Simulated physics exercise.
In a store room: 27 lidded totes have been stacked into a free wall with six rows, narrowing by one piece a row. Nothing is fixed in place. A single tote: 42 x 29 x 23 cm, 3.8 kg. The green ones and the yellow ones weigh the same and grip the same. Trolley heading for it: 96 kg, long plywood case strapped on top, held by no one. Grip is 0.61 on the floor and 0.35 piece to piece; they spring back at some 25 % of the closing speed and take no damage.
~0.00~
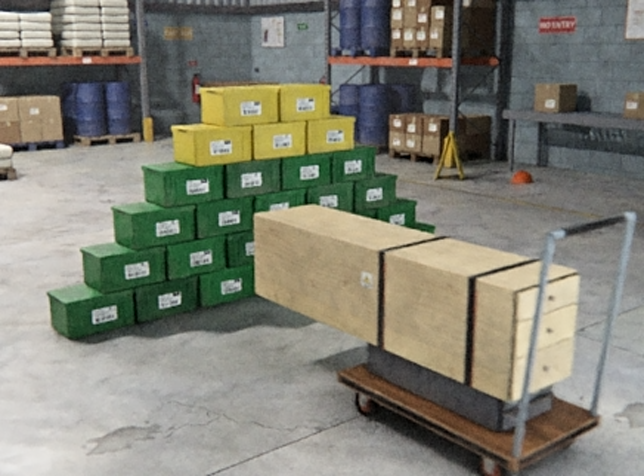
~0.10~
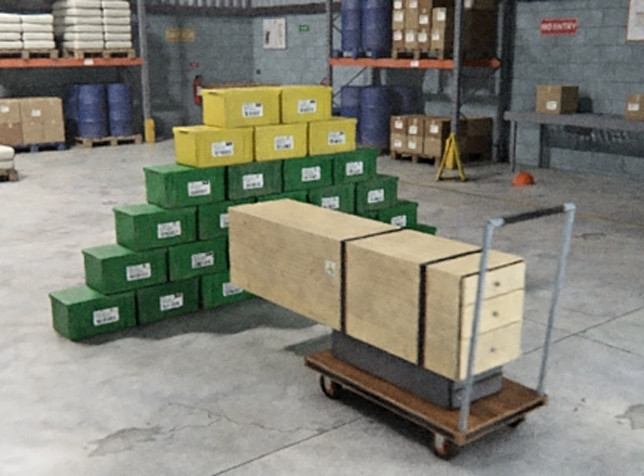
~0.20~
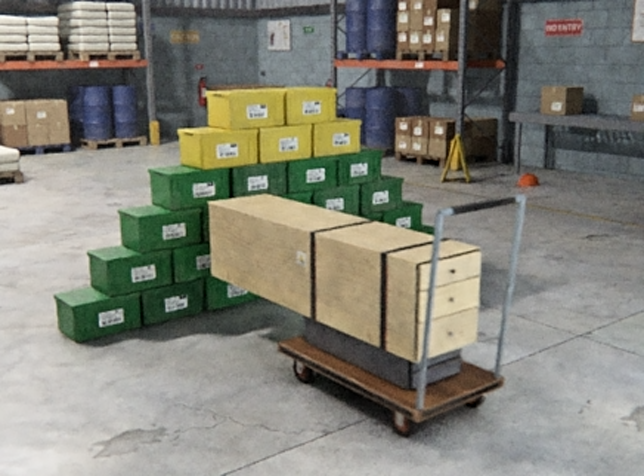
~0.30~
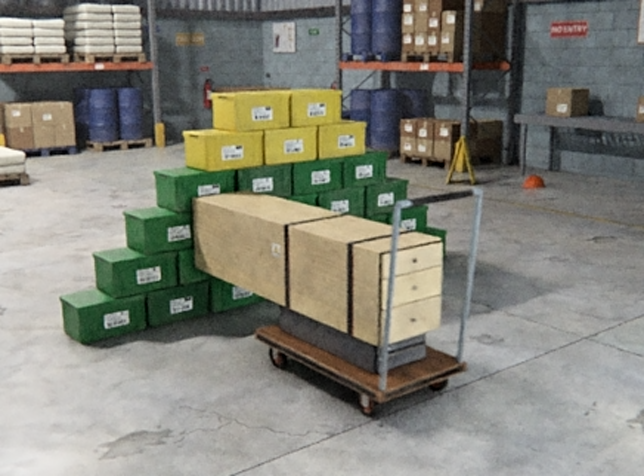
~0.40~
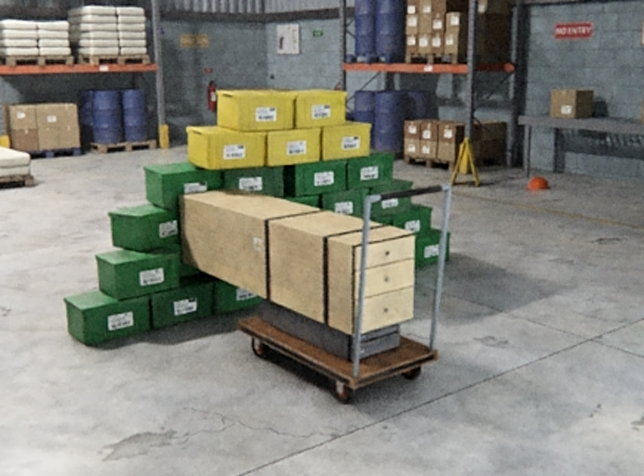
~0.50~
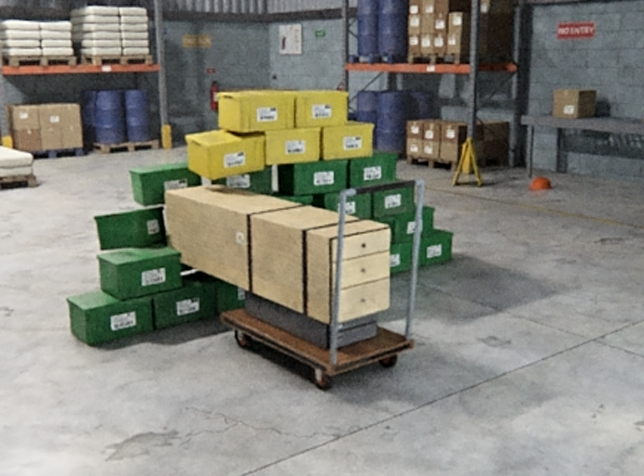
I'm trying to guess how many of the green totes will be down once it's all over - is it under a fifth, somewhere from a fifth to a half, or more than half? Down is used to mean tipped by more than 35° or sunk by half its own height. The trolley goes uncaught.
I'd say somewhere from a fifth to a half of them.
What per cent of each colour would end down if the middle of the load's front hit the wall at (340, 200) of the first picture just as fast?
That would leave green at 40 % and yellow at 100 %.
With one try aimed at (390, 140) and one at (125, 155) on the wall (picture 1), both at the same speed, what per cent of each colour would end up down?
First try then second: Green 10 and 0, yellow 0 and 0 per cent.
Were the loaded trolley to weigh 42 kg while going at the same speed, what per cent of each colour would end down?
Colour by colour that makes green 40, yellow 100 percent.
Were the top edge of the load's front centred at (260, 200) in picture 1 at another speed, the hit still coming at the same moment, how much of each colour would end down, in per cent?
Result - green: 40%; yellow: 100%.
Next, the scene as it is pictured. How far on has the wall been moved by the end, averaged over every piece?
70 cm or so.
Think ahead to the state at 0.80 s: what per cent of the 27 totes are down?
20 per cent at that moment.
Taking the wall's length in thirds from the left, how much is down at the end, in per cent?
Going left to right, I get 50, 70 and 0 percent.
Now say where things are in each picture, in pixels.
In the first frame (we follow the side turned to the camera; the camera pans a little), load (260, 241) 83 cm short of the wall; top green tote (255, 178); top yellow tote (307, 104); no piece has moved.
In the second frame, load (234, 233) 56 cm short of the wall; top green tote (257, 180).
In the third frame, load (215, 226) 30 cm short of the wall; top green tote (261, 181).
In the fourth frame, load (197, 221) 42 mm short of the wall; top green tote (266, 183).
In the fifth frame, load (184, 217) 17 cm into the wall's line; top green tote (254, 183) displaced 13 cm; steepest lean 4°, the tote at (268, 113); 11 stirred so far.
In the sixth frame, load (170, 212) 36 cm into the wall's line; top green tote (242, 180) displaced 26 cm; top yellow tote (323, 110); steepest lean 11°, the tote at (116, 232); 12 stirred so far.
Around 0.80 s, load 89 cm past the wall's line, still rolling; 4 of the 22 green totes down (5 of 27 in all colours); top green tote tipped 7°; top yellow tote tipped 6°.
Around 1.26 s, load 1.42 m past the wall's line, still rolling; 6 of the 22 green totes down (8 of 27 in all colours); top green tote tipped 37°, 23 cm lower; top yellow tote tipped 20°.
Around 1.90 s, load 1.76 m past the wall's line, still rolling; 8 of the 22 green totes down (13 of 27 in all colours); top green tote on its side; top yellow tote on its side.
Finally (3.0 s), load 1.77 m past the wall's line, stopped; 8 of the 22 green totes down (13 of 27 in all colours); top green tote on its side; top yellow tote on its side. That is 36 per cent. Seen by the last camera, middles, top green tote near (256, 247), top yellow tote near (247, 212).
